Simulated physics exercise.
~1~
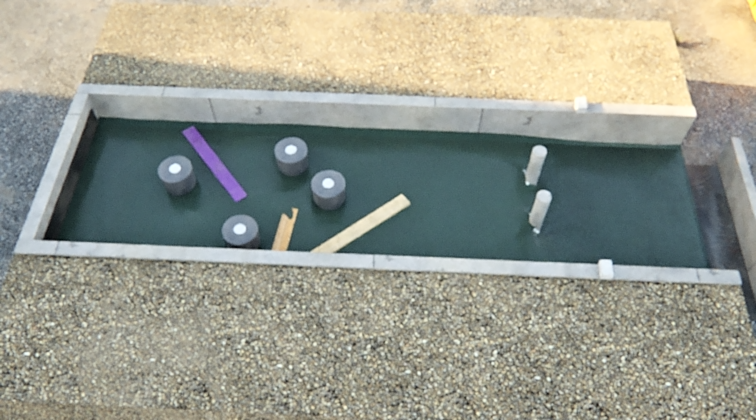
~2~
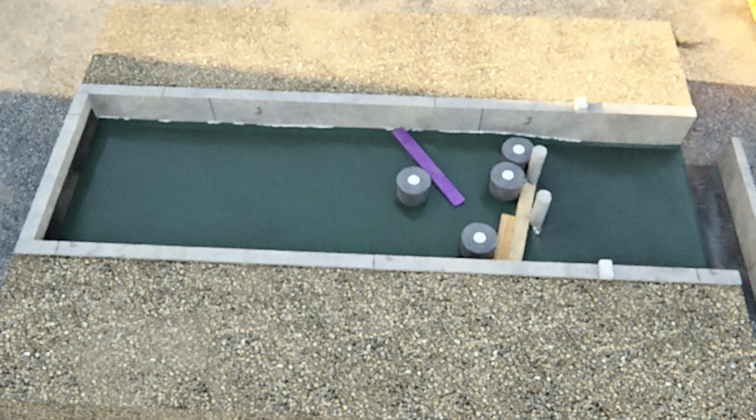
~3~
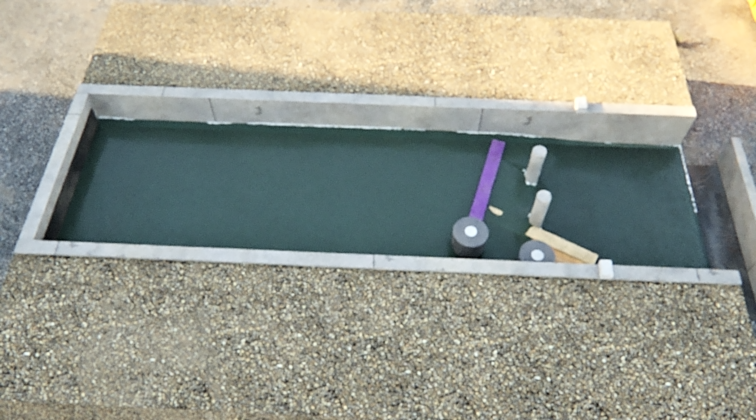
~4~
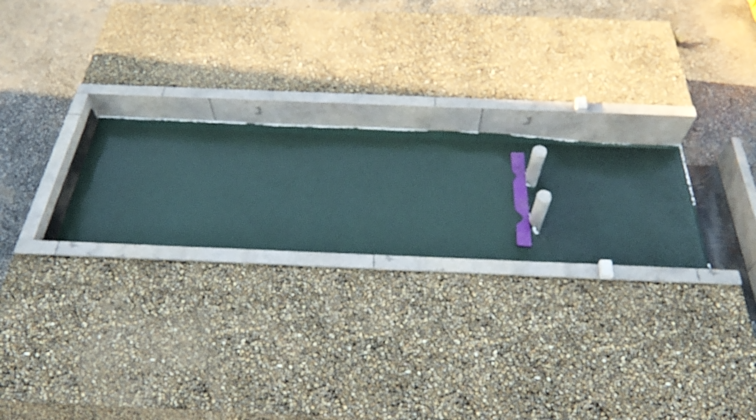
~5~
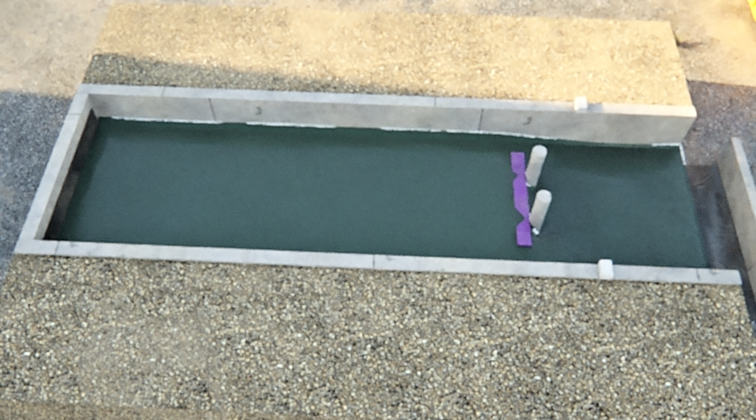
In a concrete water channel, floating cylinders and planks drifting right past two posts, leaving only the purple plank held against them.
